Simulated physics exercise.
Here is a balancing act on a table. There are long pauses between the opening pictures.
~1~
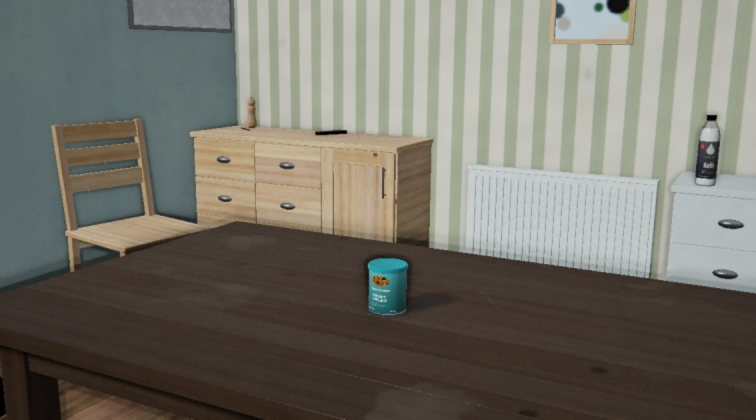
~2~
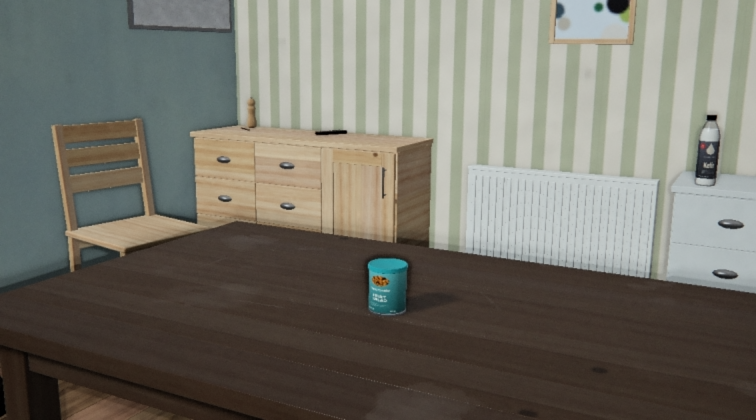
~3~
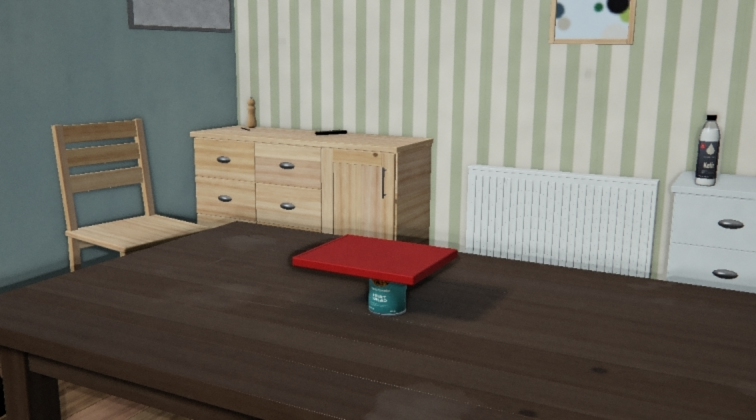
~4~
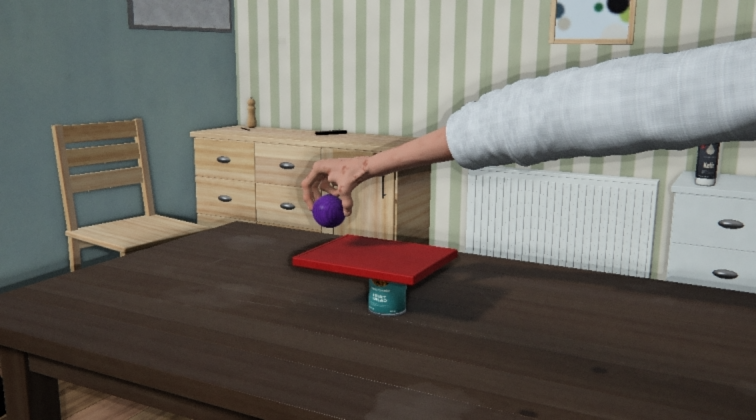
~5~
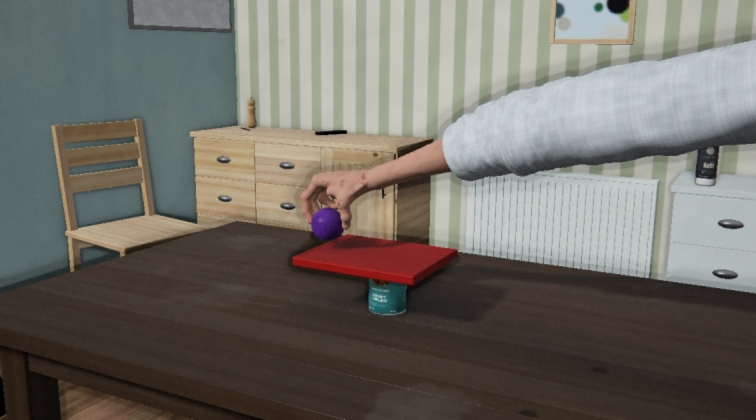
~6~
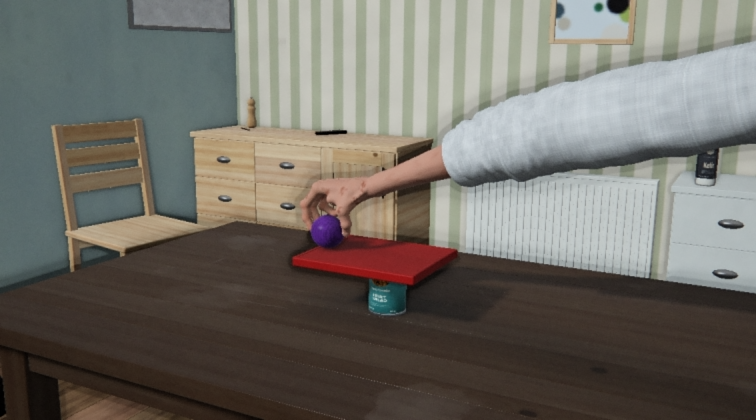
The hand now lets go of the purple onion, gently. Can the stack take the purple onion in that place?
The stack gives way.
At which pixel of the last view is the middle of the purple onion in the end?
Around (309, 282).
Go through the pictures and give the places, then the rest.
In the first frame, the last thing is not in view yet.
In the second frame, the last thing is not in view yet.
In the third frame, the last thing is not in view yet; red lid (377, 257).
In the fourth frame, coming down; purple onion (329, 211); red lid (377, 257).
In the fifth frame, coming down; purple onion (328, 224); red lid (377, 257).
In the sixth frame, set down, still held; purple onion (328, 231); red lid (377, 257).
Then, 0.30 s later than the last frame, purple onion now fallen; red lid tilted by 51°.
Then, 0.40 s later than the last frame, red lid tilted by 59°.
When it is over, fallen, purple onion; lying over in the stack, red lid; turquoise tin as before. End places, in pixels of the last picture, purple onion near (310, 282). The stack loses its balance.
